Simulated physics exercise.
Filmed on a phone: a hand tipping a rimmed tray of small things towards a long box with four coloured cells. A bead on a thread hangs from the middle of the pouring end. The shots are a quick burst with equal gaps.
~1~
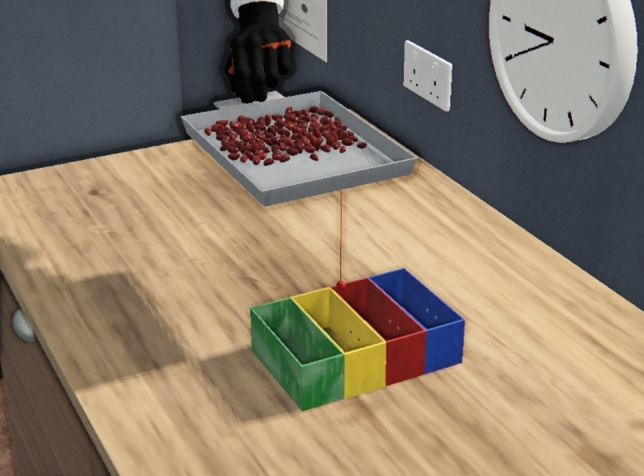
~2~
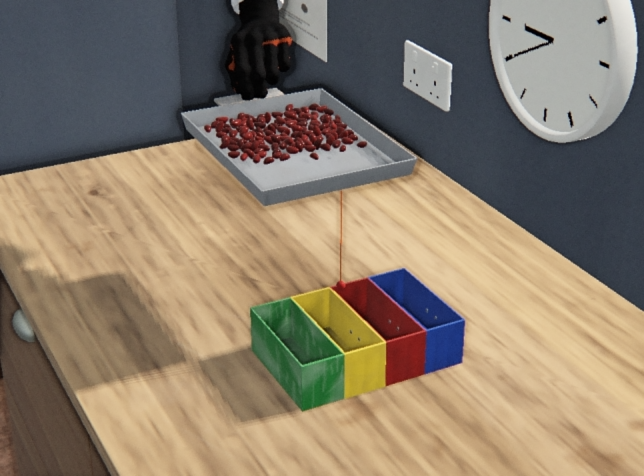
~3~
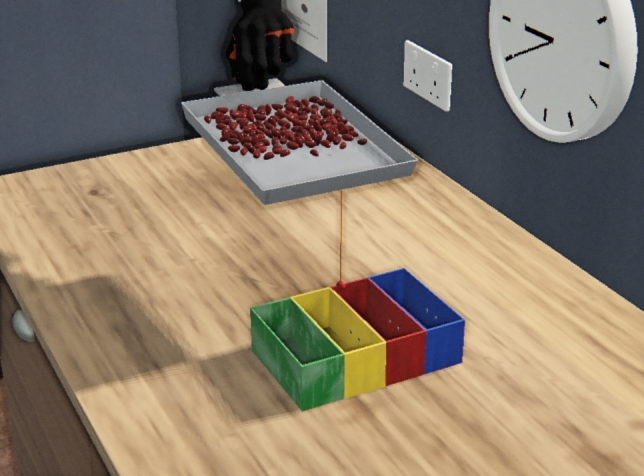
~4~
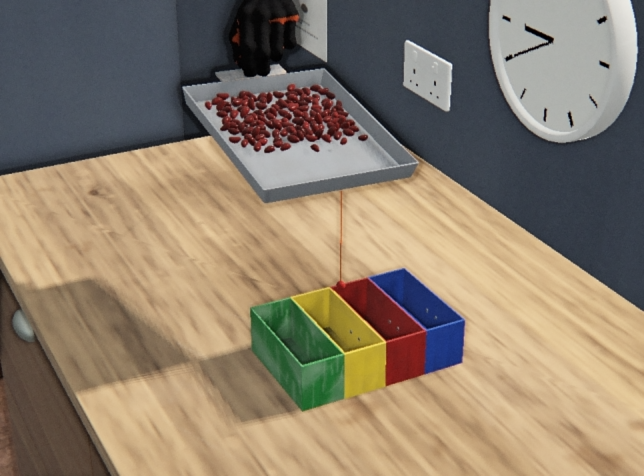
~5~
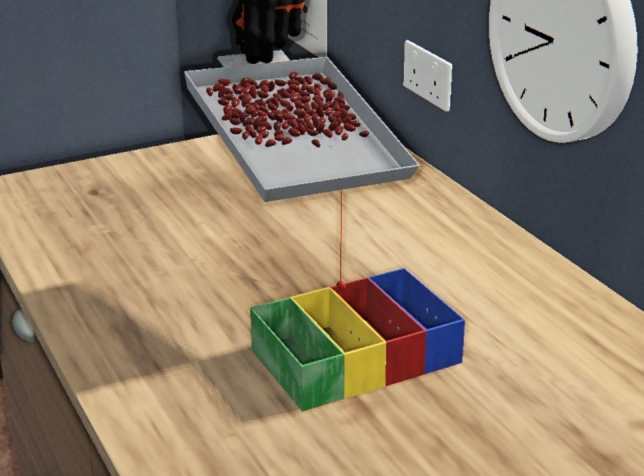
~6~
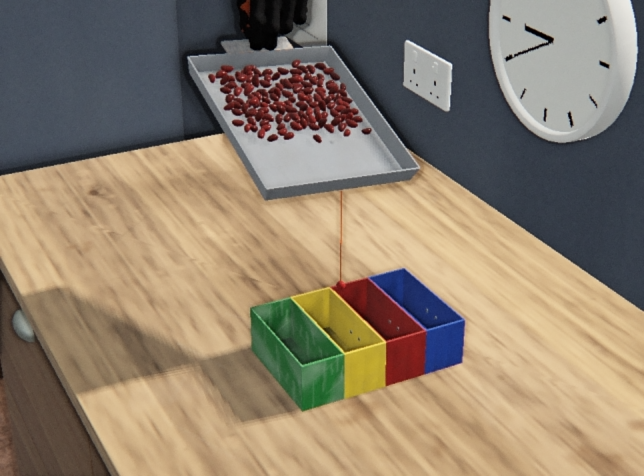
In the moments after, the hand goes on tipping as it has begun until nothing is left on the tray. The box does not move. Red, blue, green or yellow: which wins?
Most goes to the blue cell.
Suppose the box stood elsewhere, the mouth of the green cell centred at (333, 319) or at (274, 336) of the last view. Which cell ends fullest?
One: Red. Two: The cell in blue.
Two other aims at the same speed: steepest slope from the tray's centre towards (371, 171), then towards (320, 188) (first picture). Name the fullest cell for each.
The first try: That blue cell. The second: Green.
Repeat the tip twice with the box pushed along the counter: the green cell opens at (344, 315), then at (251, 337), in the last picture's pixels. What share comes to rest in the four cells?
About 90 and 40 per cent.
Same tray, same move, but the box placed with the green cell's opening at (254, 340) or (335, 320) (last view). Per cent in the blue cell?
Near 20 % and 20 %.
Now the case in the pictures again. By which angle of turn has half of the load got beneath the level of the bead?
Near 110 degrees.
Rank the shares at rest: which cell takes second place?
Second comes the cell in red.
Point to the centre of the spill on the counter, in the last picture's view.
Near (495, 320).
Soon after the last picture, tray tipped steeply; nearly all on the tray; a small part falling or outside the box.
A little later, tray tipped right over; about two thirds on the tray; a small part in the red cell; a small part in the blue cell; a stray few in the yellow cell; a small part falling or outside the box.
Later still, tray tipped past a quarter turn; about a third in the blue cell; about a quarter in the red cell; a small part in the yellow cell; a stray few in the green cell; a small part falling or outside the box.
At rest, tray tipped past a quarter turn; about a third in the blue cell; about a quarter in the red cell; a small part in the yellow cell; a stray few in the green cell; a small part outside the box.
